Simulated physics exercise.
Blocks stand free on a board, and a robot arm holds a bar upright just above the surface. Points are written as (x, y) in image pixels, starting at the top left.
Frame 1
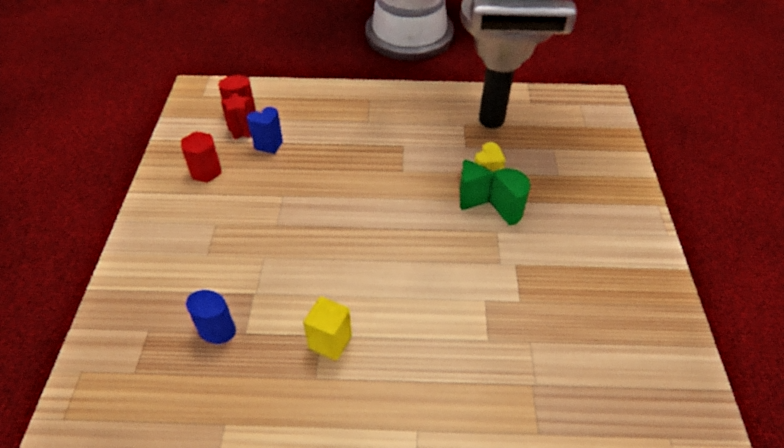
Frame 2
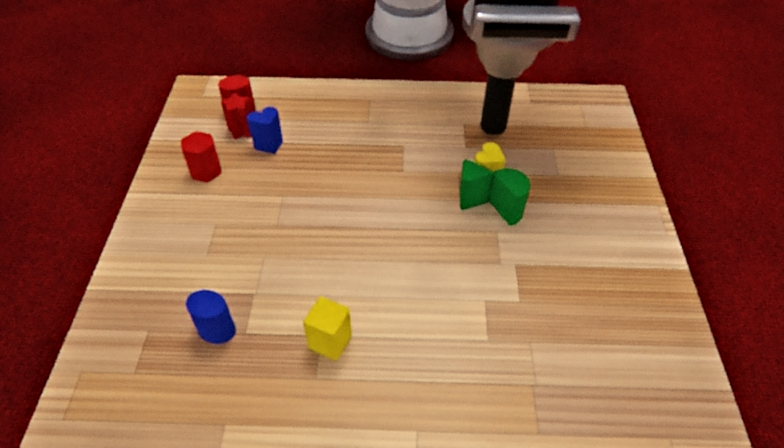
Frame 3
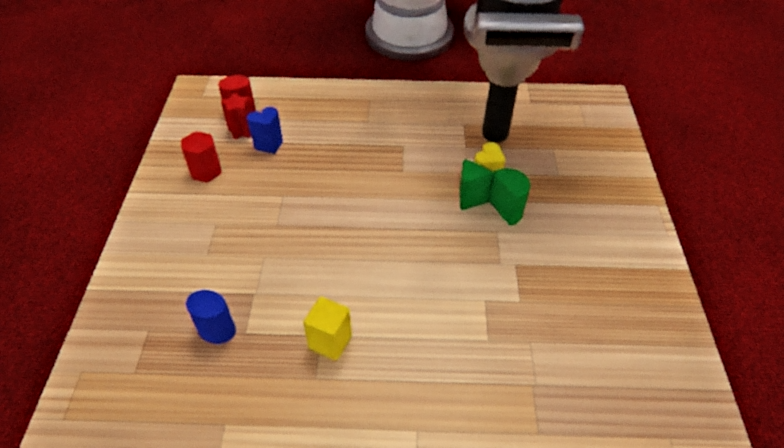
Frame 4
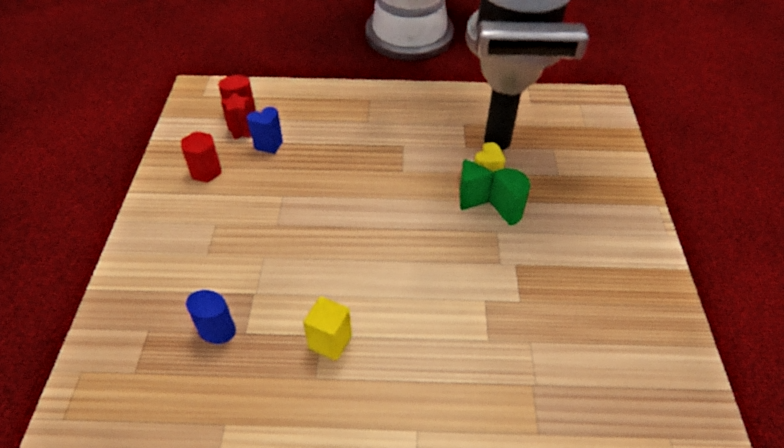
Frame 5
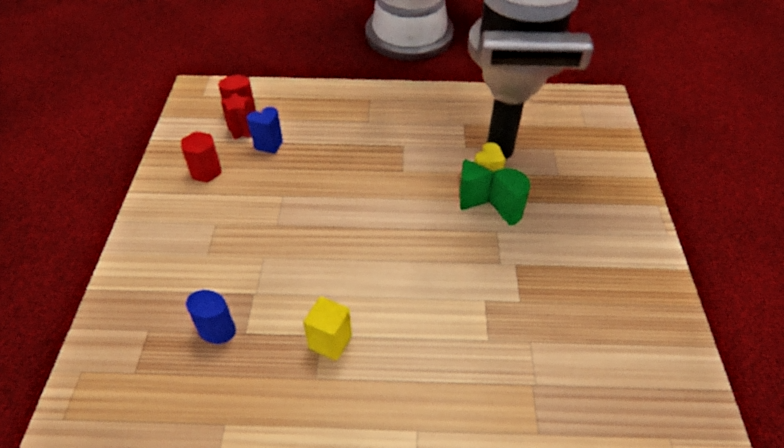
At first, a robot arm holds a dark bar upright near the back edge of a wooden board, behind a small yellow heart block and green blocks. The bar then moves slowly a short way forward and slightly right, coming close beside the yellow heart, while all the blocks stay still.
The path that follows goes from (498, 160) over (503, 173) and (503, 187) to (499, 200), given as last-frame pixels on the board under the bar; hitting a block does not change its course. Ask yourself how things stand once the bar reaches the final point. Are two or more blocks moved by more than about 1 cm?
That would be a yes.
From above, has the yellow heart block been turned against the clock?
That would be a no.
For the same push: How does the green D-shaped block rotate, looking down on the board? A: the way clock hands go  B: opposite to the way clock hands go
B.
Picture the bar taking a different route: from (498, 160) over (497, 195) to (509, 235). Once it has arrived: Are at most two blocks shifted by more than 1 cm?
I expect not.
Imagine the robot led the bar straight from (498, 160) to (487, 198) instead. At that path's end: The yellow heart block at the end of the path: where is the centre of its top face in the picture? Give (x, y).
The middle of its upper face should be somewhere near (469, 184).
The first path, step by step. Halfway along, bar at (506, 172); green three-sided block at (468, 175), turned 15° anticlockwise; yellow heart block at (485, 162), turned 25° clockwise.
At the end, bar at (501, 192); green three-sided block at (451, 182), turned 15° clockwise; yellow heart block at (474, 176), turned 60° clockwise; green D-shaped block at (515, 193), turned 35° anticlockwise.
